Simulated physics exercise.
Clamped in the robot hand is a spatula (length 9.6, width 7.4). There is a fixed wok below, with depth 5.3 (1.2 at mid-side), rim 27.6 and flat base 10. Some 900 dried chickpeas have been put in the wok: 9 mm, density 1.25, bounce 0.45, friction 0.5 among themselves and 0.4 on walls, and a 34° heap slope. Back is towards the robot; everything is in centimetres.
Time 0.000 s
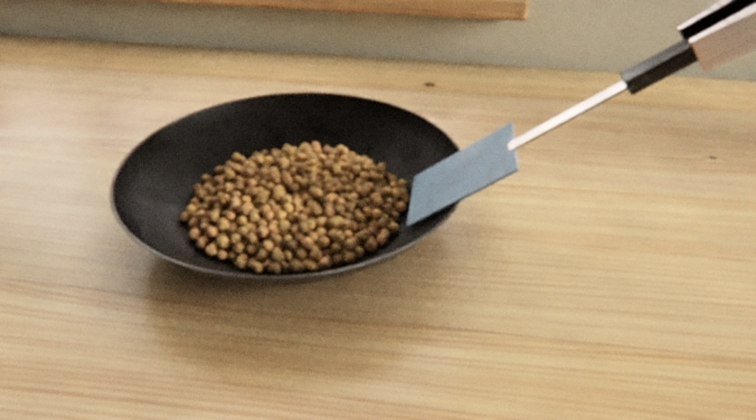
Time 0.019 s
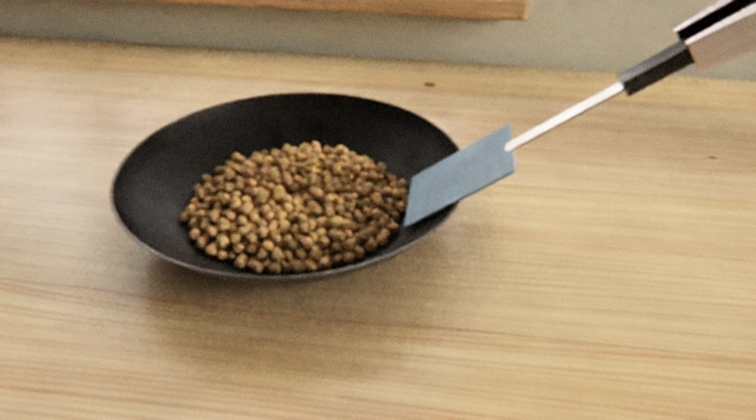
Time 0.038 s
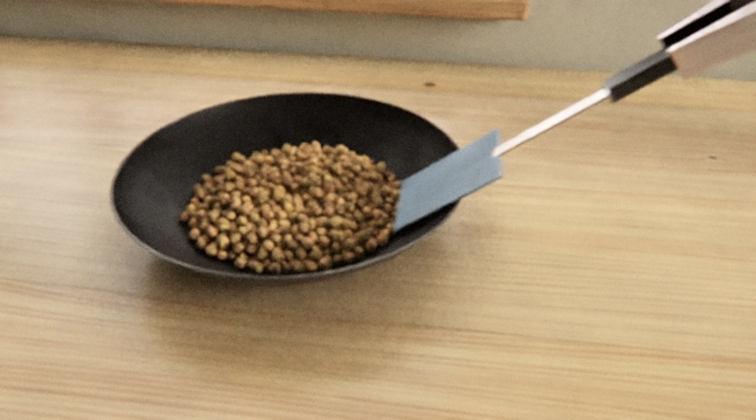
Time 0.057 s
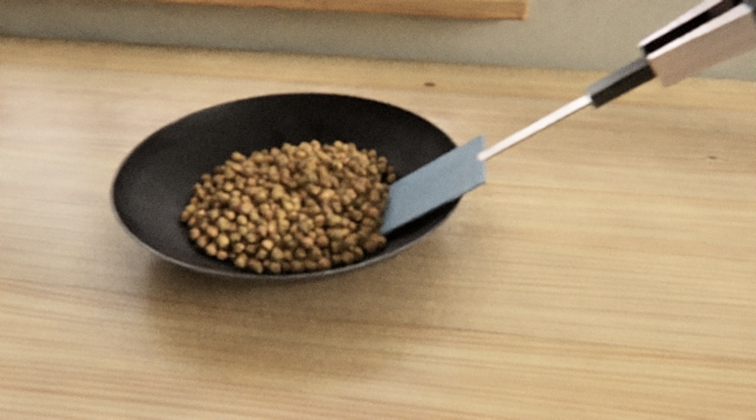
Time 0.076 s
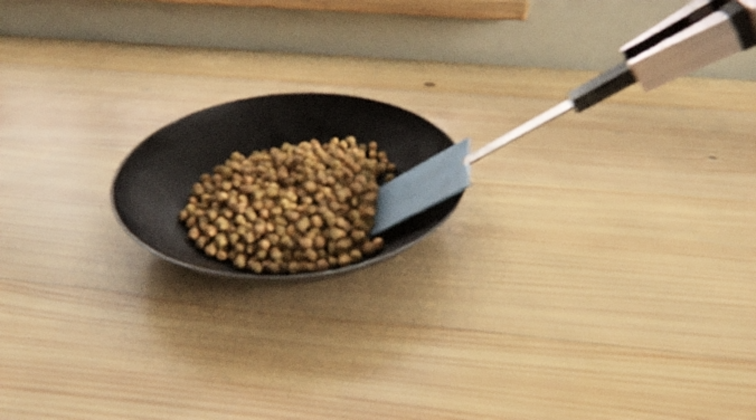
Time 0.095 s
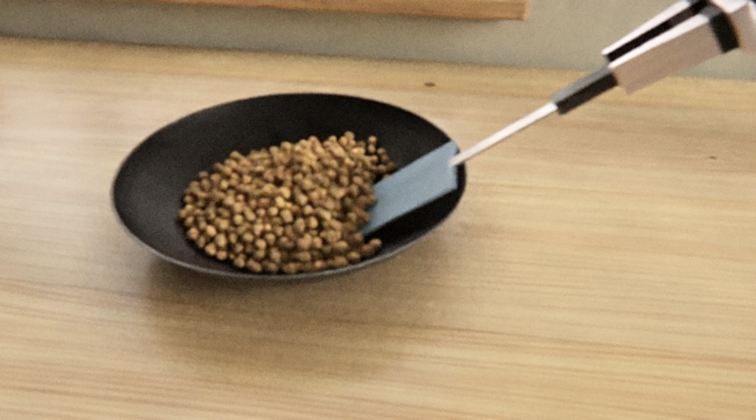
A spatula gripped by a robot hand slid slowly down and left into a black wok on a wooden counter, pressing into the right side of a heap of chickpeas and nudging them slightly leftward.
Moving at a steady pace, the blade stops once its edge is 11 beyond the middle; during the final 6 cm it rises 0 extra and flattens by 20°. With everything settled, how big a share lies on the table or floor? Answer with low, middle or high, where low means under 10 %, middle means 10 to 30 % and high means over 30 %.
Middle.
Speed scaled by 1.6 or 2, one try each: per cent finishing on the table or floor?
Roughly 30 % and roughly 35 %.
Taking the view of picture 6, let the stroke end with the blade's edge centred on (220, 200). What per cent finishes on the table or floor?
Something near 0 in a hundred.
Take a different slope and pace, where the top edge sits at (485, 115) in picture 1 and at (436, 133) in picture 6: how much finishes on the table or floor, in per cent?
It comes to something like 20 %, give or take.
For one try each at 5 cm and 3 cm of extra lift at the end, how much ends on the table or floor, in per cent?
First try about 20 %, second try about 20 %.
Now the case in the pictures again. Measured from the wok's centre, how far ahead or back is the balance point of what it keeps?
Roughly 4.0 centimetres ahead.
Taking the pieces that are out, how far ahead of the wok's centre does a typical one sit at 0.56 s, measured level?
Roughly 18 cm.
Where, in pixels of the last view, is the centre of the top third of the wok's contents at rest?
The middle lies somewhere around (193, 174).
After 0.20 s, sloping 38°, highest piece 4 above the table; 900 in the wok.
After 0.30 s, sloping 32°, highest piece 7 above the table; 900 in the wok.
After 0.56 s, sloping 18°, highest piece 7 above the table; 728 in the wok, 163 on the table or floor, 9 on the blade or in flight.
After 1.61 s, sloping 18°, highest piece 7 above the table; 727 in the wok, 173 on the table or floor.
At rest, 727 in the wok, 173 on the table or floor. That is 19 % on the table or floor.
